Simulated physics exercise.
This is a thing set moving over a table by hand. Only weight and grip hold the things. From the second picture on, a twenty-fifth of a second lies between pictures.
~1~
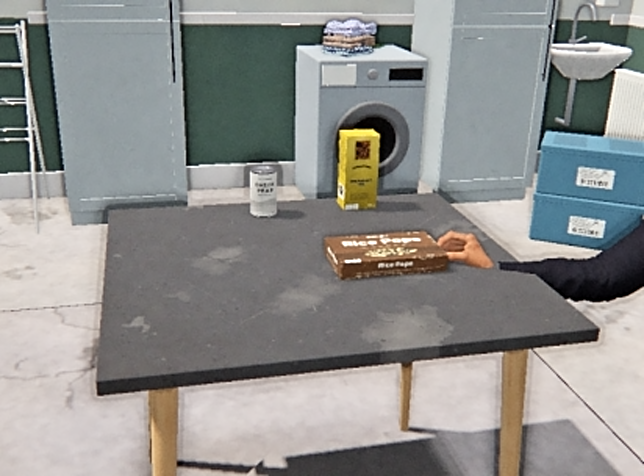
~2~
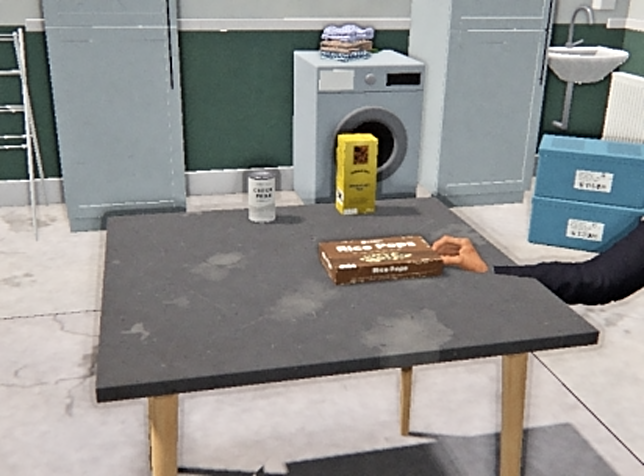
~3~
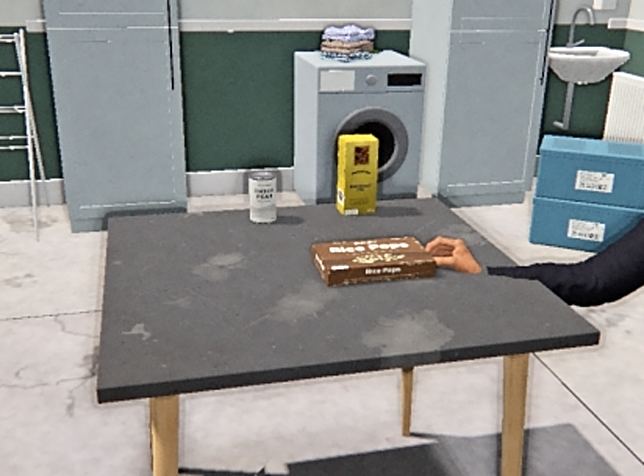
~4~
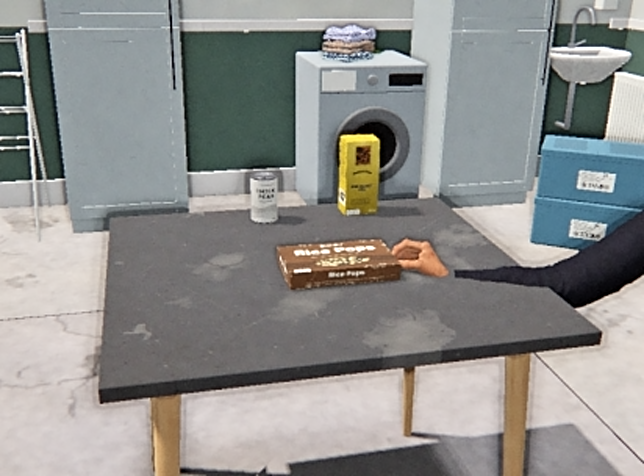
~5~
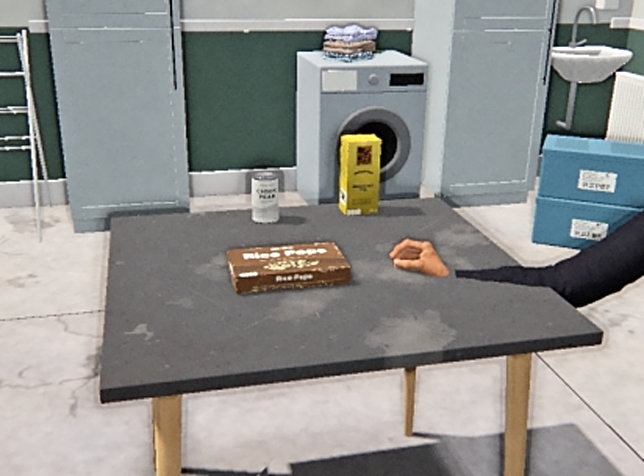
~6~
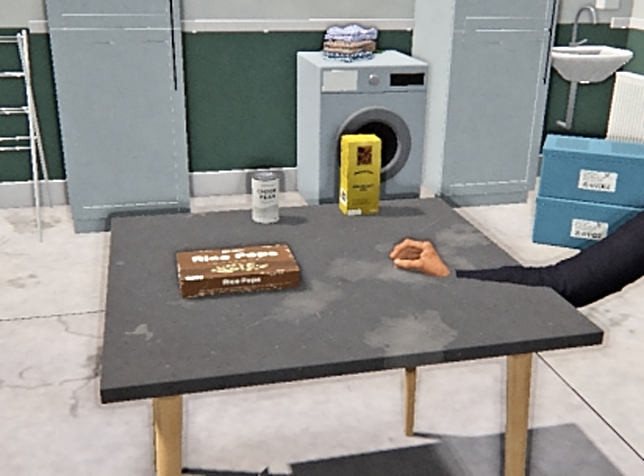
In a utility room, a hand pushes a brown Rice Pops box left across a dark table, and the box slides on alone.
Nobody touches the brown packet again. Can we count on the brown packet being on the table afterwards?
The brown packet falls off the table.
Then, 0.10 s past the last view, brown packet displaced well along near (111, 282).
Then, 0.30 s past the last view, brown packet now off the table.
Then, 0.50 s past the last view, things are still on the move.
Finally, off the table, brown packet.
